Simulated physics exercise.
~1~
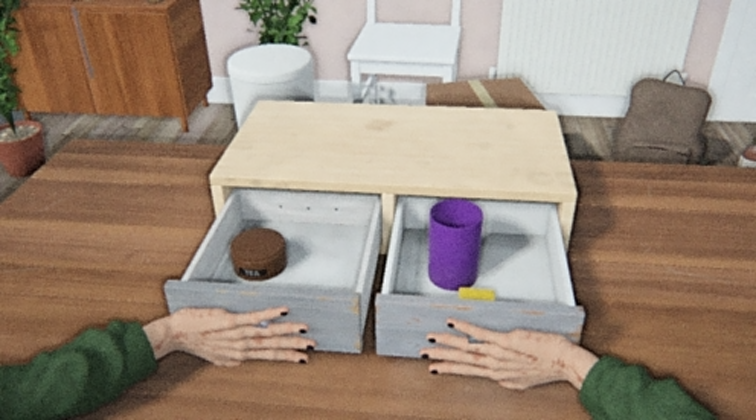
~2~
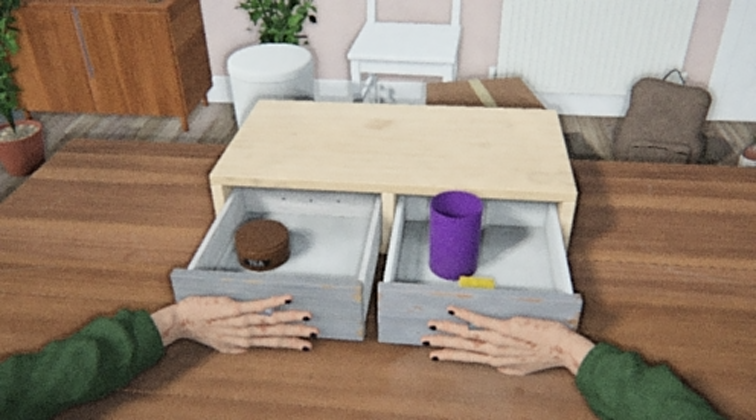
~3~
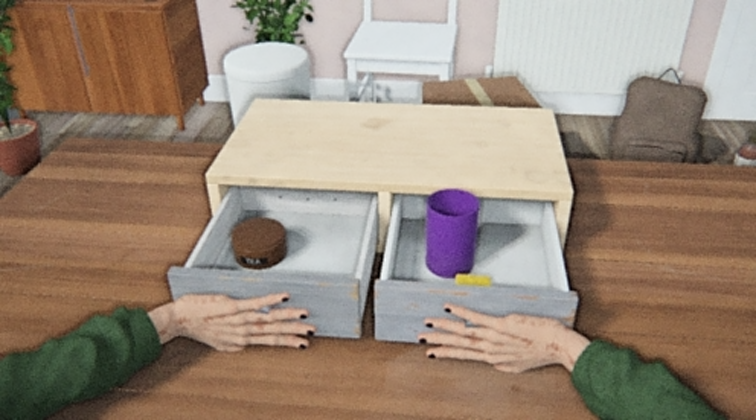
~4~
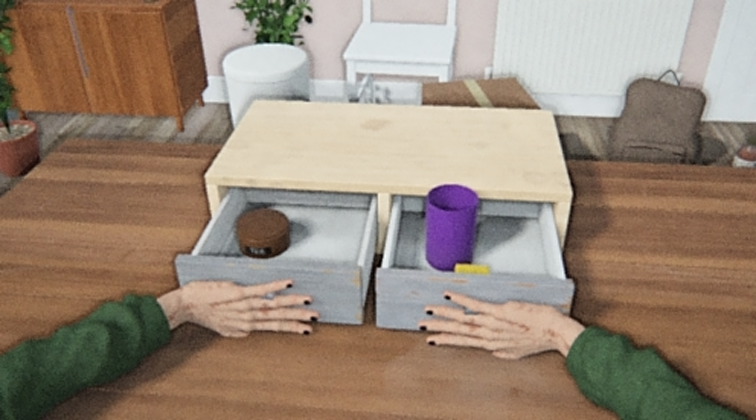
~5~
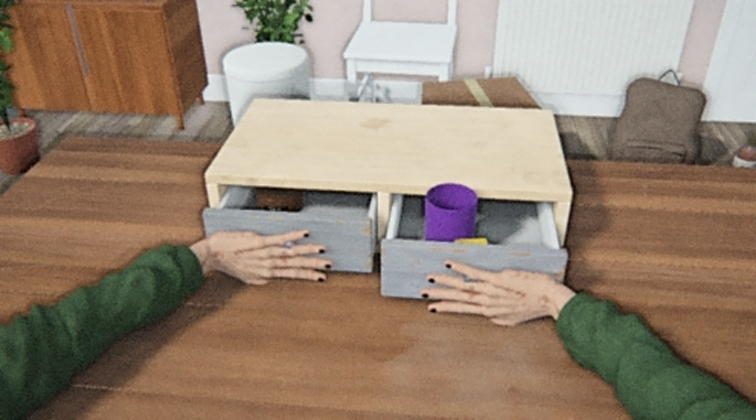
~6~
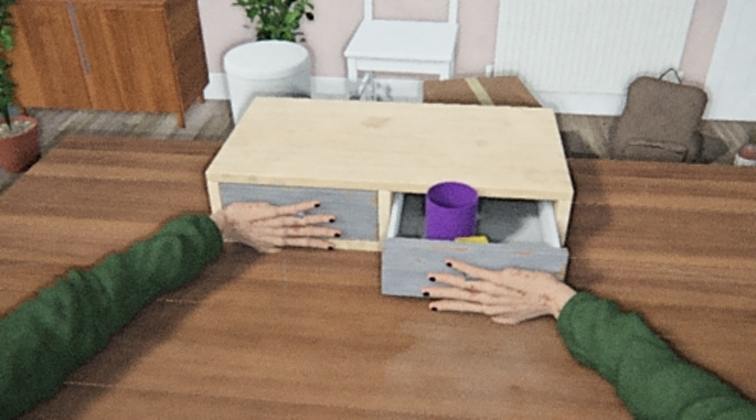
Hands pushing two open grey drawers into a low wooden cabinet, the left closing fully, the right holding a purple beaker stopping ajar.
